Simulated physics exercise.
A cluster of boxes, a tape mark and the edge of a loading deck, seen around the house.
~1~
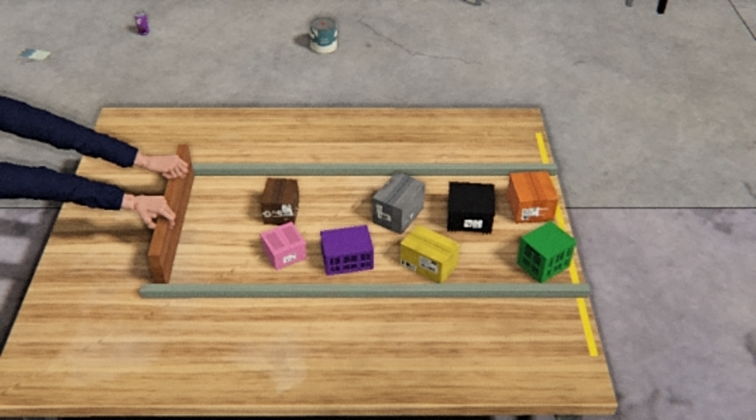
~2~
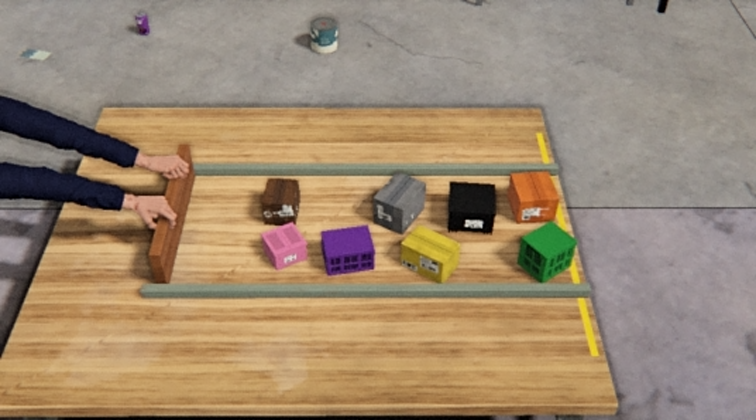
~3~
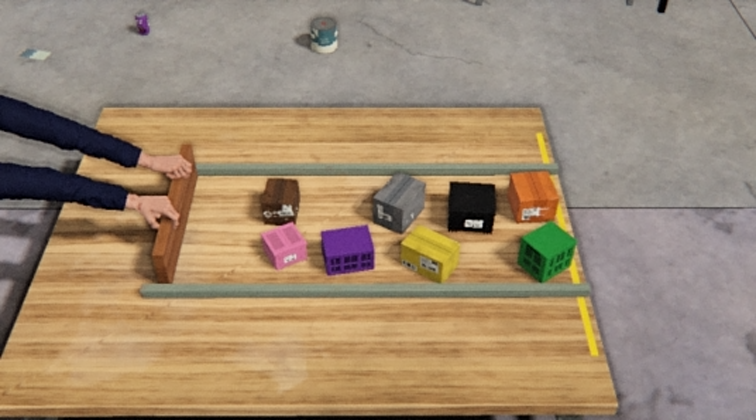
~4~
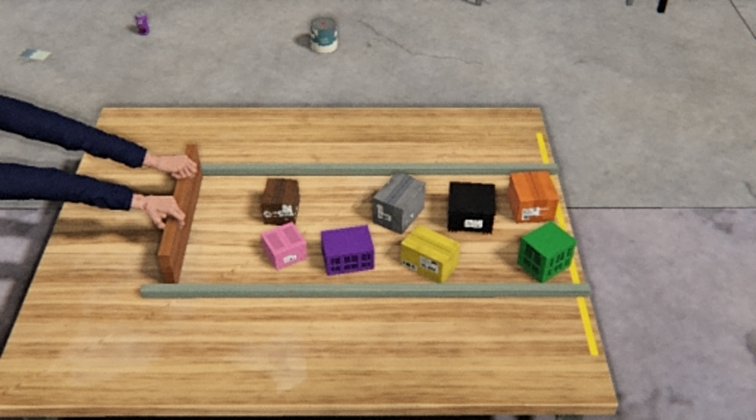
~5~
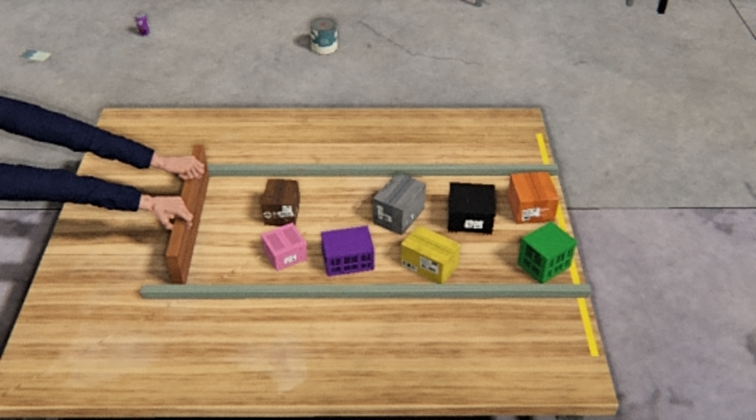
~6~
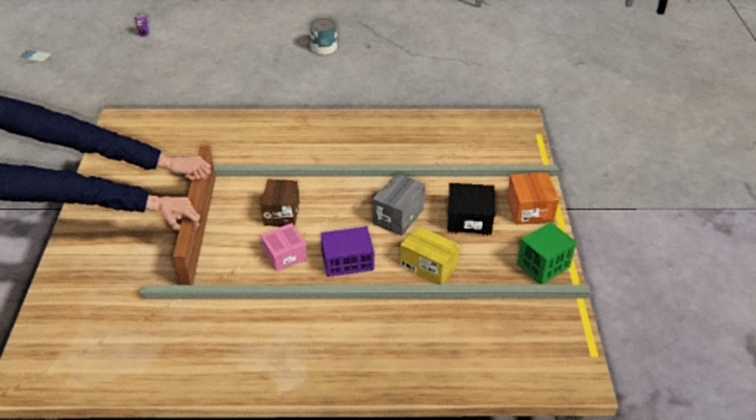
A wooden plank, held by two hands, slides slightly right toward eight still, colourful boxes.
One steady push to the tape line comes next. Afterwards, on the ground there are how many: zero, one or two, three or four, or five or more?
On the ground there are five or more.
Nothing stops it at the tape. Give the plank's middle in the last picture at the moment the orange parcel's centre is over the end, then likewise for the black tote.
Near (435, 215) in the first case, near (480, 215) in the other.
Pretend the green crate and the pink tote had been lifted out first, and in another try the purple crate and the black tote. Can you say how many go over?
Count: 6 (first case); 6 (second).
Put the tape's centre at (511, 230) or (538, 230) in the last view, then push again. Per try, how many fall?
The first try gives 4, the second gives 6.
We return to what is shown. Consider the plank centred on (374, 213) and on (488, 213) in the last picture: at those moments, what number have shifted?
That makes 5 at the first spot and 8 at the second.
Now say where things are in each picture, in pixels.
The first frame shows green crate (546, 252); orange parcel (532, 197); black tote (471, 208); plank (173, 212); tape (563, 229).
The second frame shows orange parcel (533, 197); purple crate (348, 250).
The third frame shows black tote (471, 208); brown parcel (281, 202).
The fourth frame shows green crate (547, 252); plank (182, 212).
The fifth frame shows orange parcel (533, 198); pink tote (285, 247).
The sixth frame shows green crate (546, 253); orange parcel (532, 199); black tote (471, 209); plank (196, 214); tape (563, 230).
Early on, none off yet; green crate at rest near (546, 253); orange parcel at rest near (532, 199); black tote at rest near (471, 209).
A while later, none off yet; green crate travelled a little near (552, 252); orange parcel moving near (533, 199); black tote travelled a little near (492, 209).
Further along, two off so far; green crate down on the ground near (600, 337); orange parcel down on the ground near (584, 284); black tote leaning a little near (584, 211).
Finally, the number that fall off is five or more; lost, brown parcel, pink tote, purple crate, grey parcel, yellow parcel, black tote, orange parcel and green crate.
